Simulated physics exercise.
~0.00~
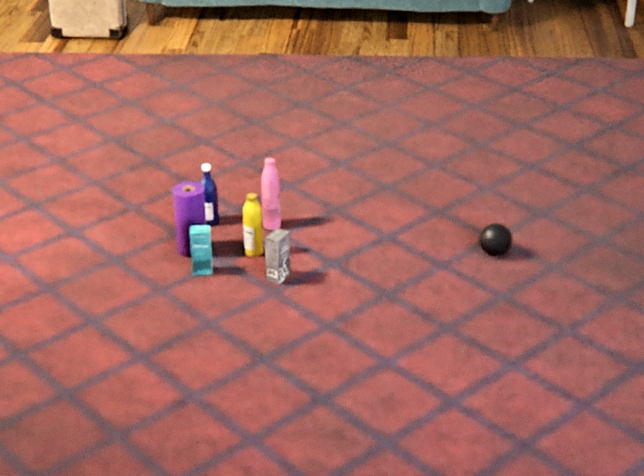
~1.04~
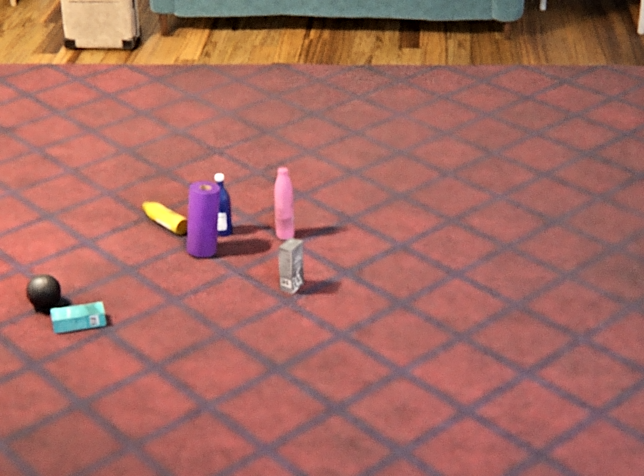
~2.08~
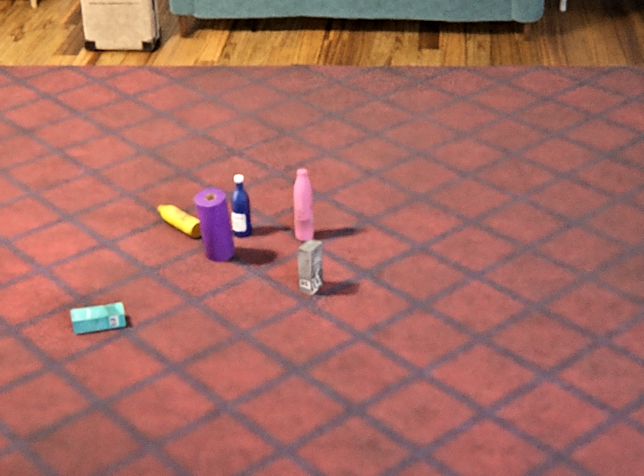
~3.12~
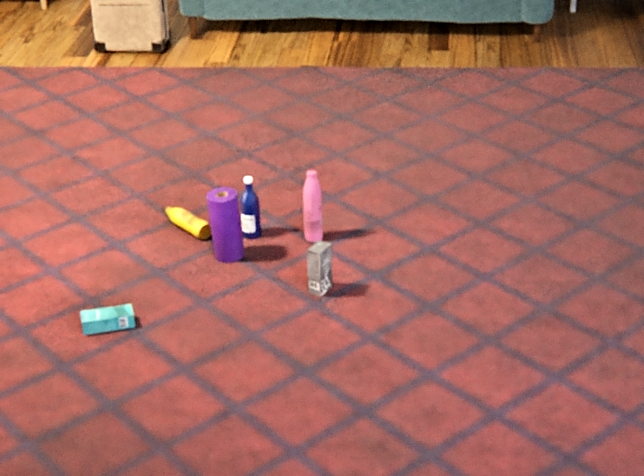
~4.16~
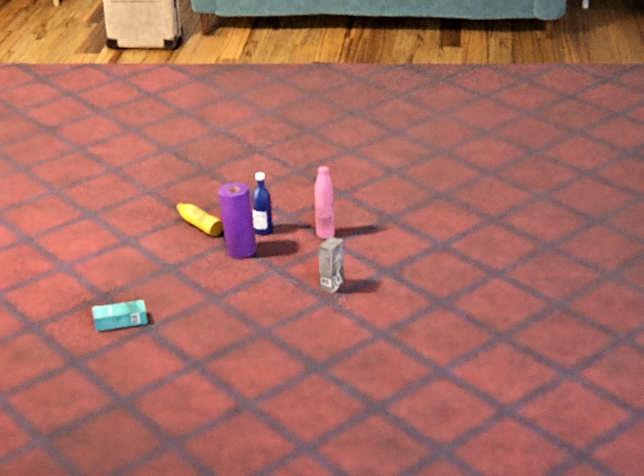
The clip opens on a red rug with a dark diamond pattern, where a purple roll, a blue bottle, a pink bottle, a yellow bottle, a turquoise carton and a grey carton stand close together, with a black ball off to the right. The ball then appears at the far left, beside the turquoise carton, which now lies on its side. The yellow bottle is also down, behind the purple roll, which leans slightly. The ball leaves view and the roll settles upright. At the end, the roll, the blue and pink bottles and the grey carton remain standing.
